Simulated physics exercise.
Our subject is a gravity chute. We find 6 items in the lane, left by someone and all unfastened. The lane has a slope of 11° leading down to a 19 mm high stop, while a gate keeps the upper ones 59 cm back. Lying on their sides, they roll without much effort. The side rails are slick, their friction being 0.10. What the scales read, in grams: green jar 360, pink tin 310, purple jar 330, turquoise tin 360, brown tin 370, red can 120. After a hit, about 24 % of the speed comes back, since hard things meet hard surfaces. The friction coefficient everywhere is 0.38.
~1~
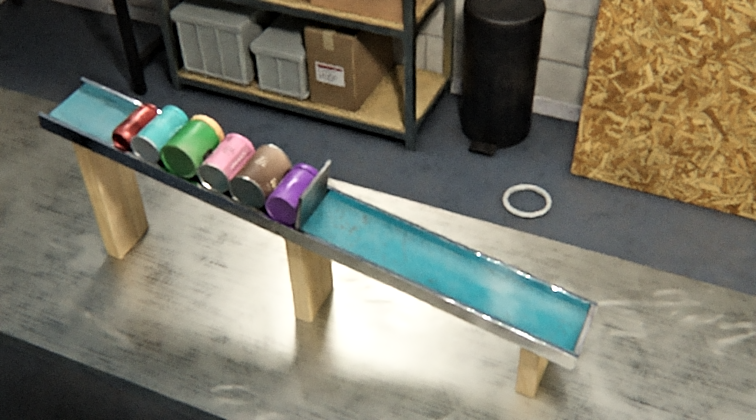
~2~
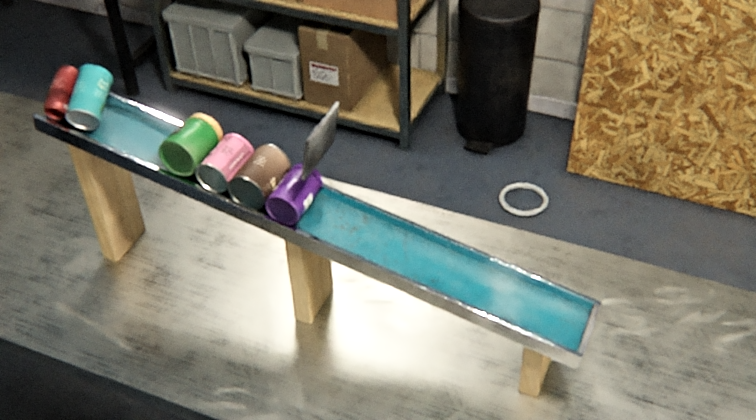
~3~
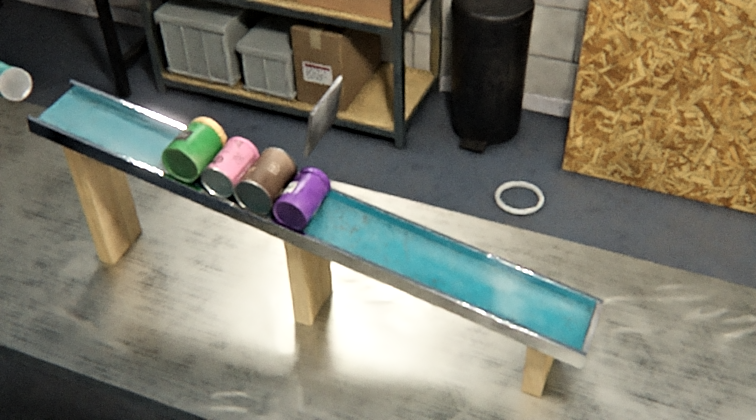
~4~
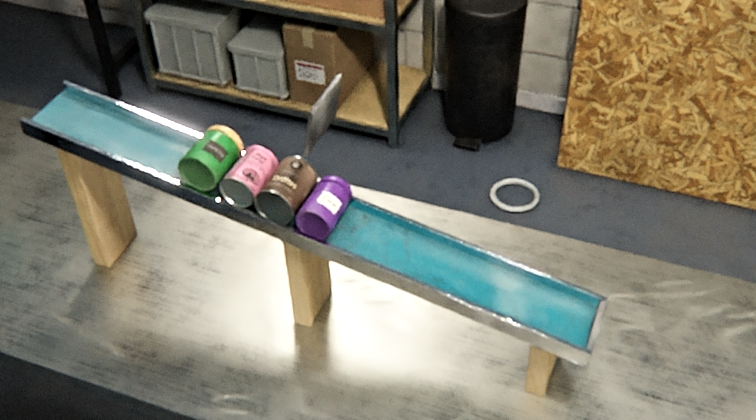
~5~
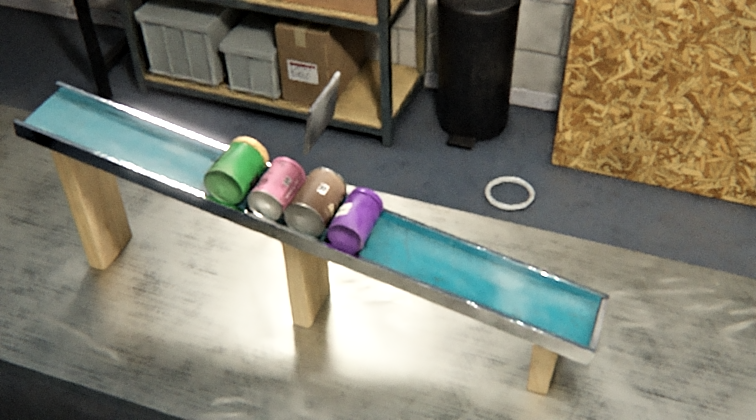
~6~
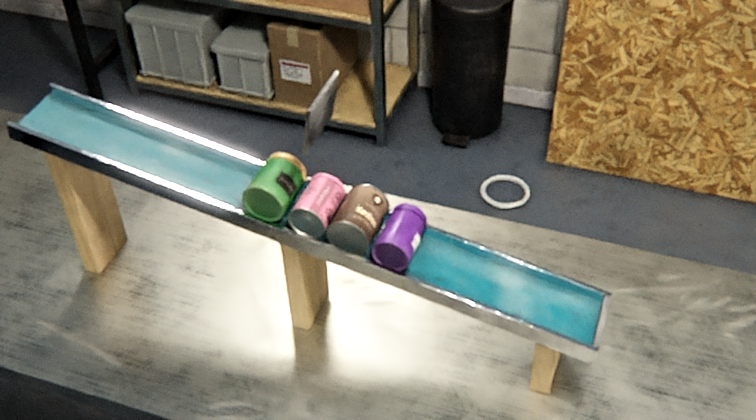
In a workshop with shelving, a black bin and a chipboard sheet behind, a raised camera looks down on a blue-floored chute sloping to the right on wooden legs. Red, turquoise, green, pink, brown and purple containers lie left to right behind a grey gate. The gate lifts, the red and turquoise ones shift up-left and leave the chute, and the other four roll down rightward together as the view drifts slightly.
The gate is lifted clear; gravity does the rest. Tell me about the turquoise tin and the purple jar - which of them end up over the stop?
In the end I expect the turquoise tin to be held in the lane; I expect the purple jar to get away.
Then, 0.20 s past the last view, leader 19 cm from the stop; purple jar near (485, 269).
Then, 0.40 s past the last view, purple jar near (591, 305).
Then, 0.70 s past the last view, purple jar and brown tin now over the stop.
Then, 1.50 s past the last view, turquoise tin not moving; green jar not moving; pink tin not moving.
Finally, over the stop, purple jar and brown tin; the other 4 in the lane.
